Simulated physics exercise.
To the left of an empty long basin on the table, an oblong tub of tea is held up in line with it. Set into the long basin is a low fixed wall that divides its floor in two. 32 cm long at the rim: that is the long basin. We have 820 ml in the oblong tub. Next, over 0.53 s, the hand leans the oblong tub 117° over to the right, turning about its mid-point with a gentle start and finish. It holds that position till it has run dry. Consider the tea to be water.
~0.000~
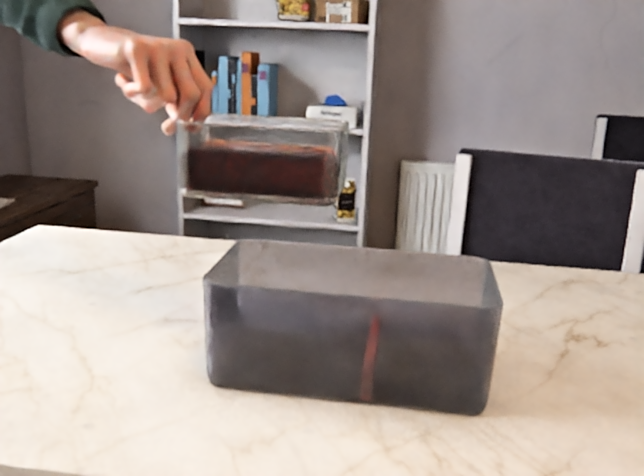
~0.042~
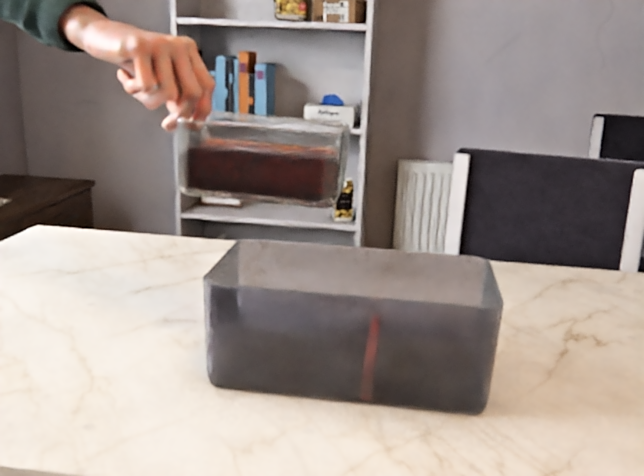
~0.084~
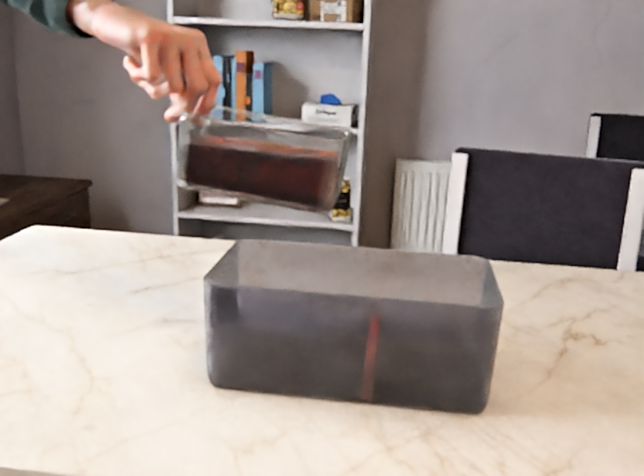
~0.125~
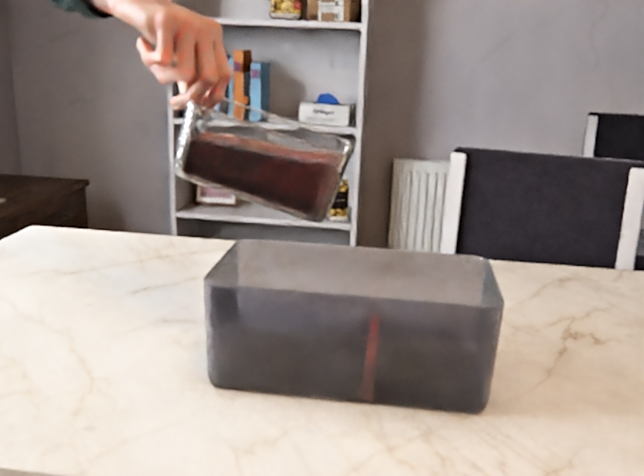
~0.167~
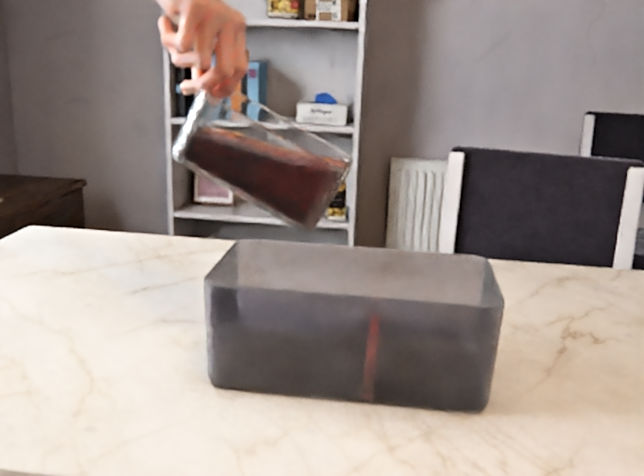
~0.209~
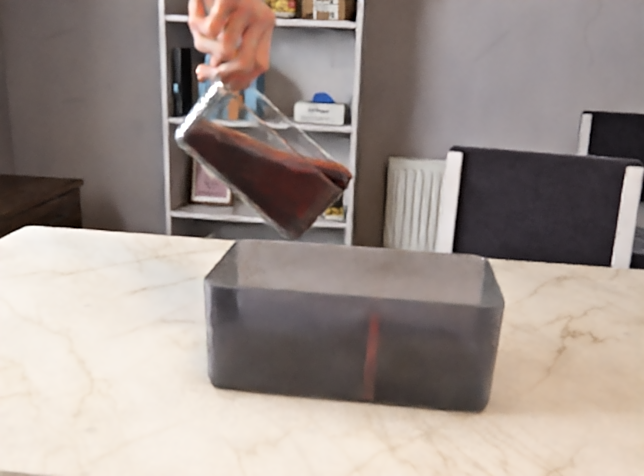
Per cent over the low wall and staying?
33 per cent.
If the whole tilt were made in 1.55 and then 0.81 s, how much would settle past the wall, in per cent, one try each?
Roughly 60 per cent the first time and 45 per cent the second.
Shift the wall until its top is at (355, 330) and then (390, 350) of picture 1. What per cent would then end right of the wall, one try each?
It comes to 50 per cent, and then 30 per cent.
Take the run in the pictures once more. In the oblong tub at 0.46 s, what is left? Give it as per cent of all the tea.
Roughly 12 per cent.
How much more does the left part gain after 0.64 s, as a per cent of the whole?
Near 5 percent, give or take.
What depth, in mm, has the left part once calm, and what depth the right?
Left about 18 mm, right about 14 mm.
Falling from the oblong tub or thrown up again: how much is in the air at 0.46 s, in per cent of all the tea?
Some 22 % is the figure.
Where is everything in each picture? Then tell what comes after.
It leans 0°; its right rim is at (345, 128); the tea meets the walls at (194, 144) and (342, 154); the long basin's rim runs from (222, 260) to (495, 283); the wall's top is at (373, 341), in the first picture.
It leans 2°; its right rim is at (345, 131); the tea meets the walls at (193, 144) and (342, 155), in the second picture.
It leans 7°; its right rim is at (348, 138); the tea meets the walls at (193, 141) and (343, 158), in the third picture.
It leans 15°; its right rim is at (350, 151); the tea meets the walls at (193, 138) and (344, 162), in the fourth picture.
It leans 26°; its right rim is at (349, 167); the tea meets the walls at (191, 132) and (347, 166), in the fifth picture.
It leans 39°; its right rim is at (345, 186); the tea meets the walls at (191, 124) and (343, 173); 2 per cent is over the edge, in the sixth picture.
Then, 0.46 s in, the tilt is 111° and 12 per cent is still to pour, 45 is left of the wall and 21 right of it.
Then, 0.64 s in, the tilt is 117° and 3 per cent is still to pour, 59 is left of the wall and 30 right of it.
Then, 0.82 s in, the tilt is 117° and 0 per cent is still to pour, 64 is left of the wall and 32 right of it.
Then, 1.03 s in, the tilt is 117° and 0 per cent is still to pour, 64 is left of the wall and 33 right of it.
Finally, 64 per cent lies left of the wall, 33 right of it and 3 outside.
